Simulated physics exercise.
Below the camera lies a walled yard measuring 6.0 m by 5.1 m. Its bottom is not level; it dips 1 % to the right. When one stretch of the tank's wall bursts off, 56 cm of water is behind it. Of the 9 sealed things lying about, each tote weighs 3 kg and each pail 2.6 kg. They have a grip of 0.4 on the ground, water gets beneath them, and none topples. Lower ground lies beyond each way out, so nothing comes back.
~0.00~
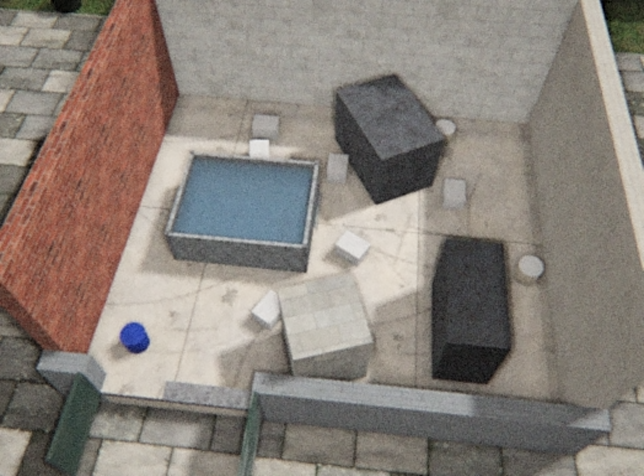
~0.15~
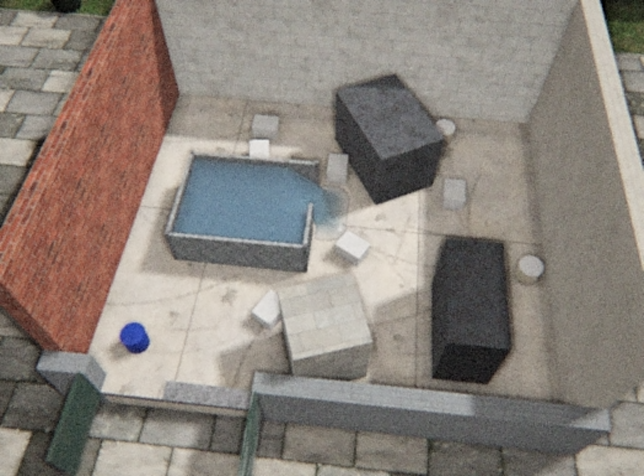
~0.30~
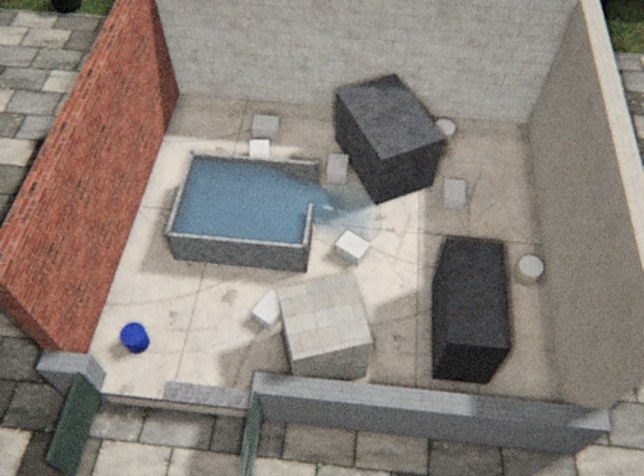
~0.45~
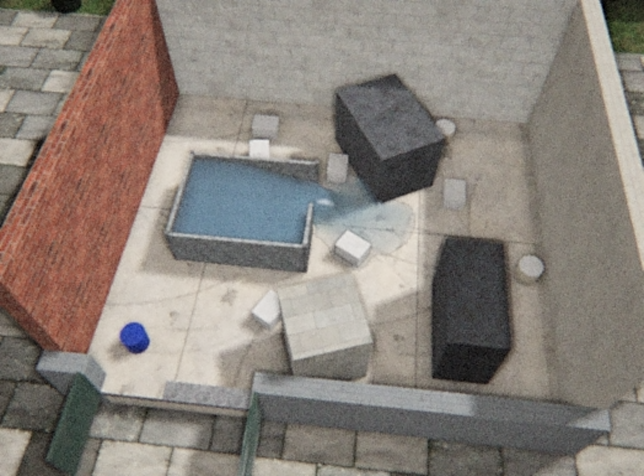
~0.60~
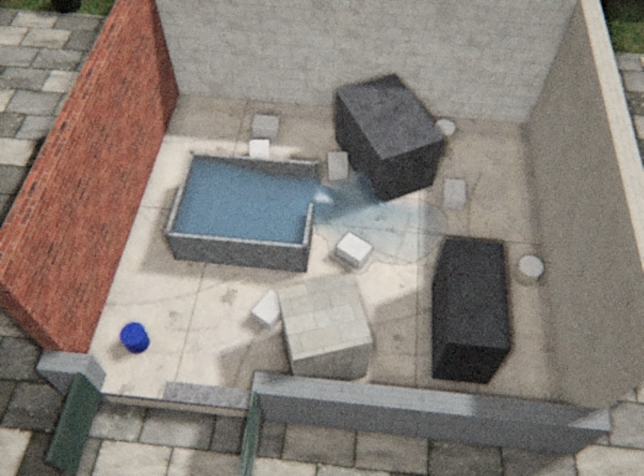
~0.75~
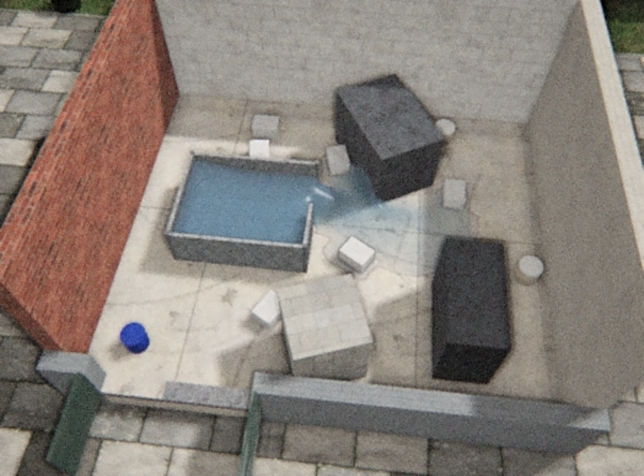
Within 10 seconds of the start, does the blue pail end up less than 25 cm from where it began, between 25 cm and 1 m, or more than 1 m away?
The blue pail ends up less than 25 cm away.
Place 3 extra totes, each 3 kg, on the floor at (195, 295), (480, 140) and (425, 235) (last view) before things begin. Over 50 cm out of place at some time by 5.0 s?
From first to last: Does not reach it, surpasses it, surpasses it.
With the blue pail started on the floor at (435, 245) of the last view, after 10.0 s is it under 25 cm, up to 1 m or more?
By that time it is swept a long way.
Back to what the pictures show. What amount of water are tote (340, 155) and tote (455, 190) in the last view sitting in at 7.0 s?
4 and 9 cm.
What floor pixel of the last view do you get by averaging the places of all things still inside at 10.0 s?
I'd put it close to (313, 233) in the last view.
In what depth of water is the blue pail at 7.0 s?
Somewhere close to 1 cm.
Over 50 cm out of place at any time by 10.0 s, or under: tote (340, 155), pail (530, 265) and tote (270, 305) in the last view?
Well, going one by one, it's too far, too far and not that far.
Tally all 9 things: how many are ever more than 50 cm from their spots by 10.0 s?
All told, that gives 7.
After 2.0 s the blue pail is near (132, 334), 0.0 m from its start, aground; 0 of 9 are out; 1 afloat.
After 4.5 s the blue pail is near (132, 334), 0.0 m from its start, aground; 0 of 9 are out; 5 afloat.
After 7.0 s the blue pail is near (132, 334), 0.0 m from its start, aground; 0 of 9 are out; 7 afloat.
After 10.0 s the blue pail is near (132, 334), 0.0 m from its start, aground; 0 of 9 are out; 6 afloat.
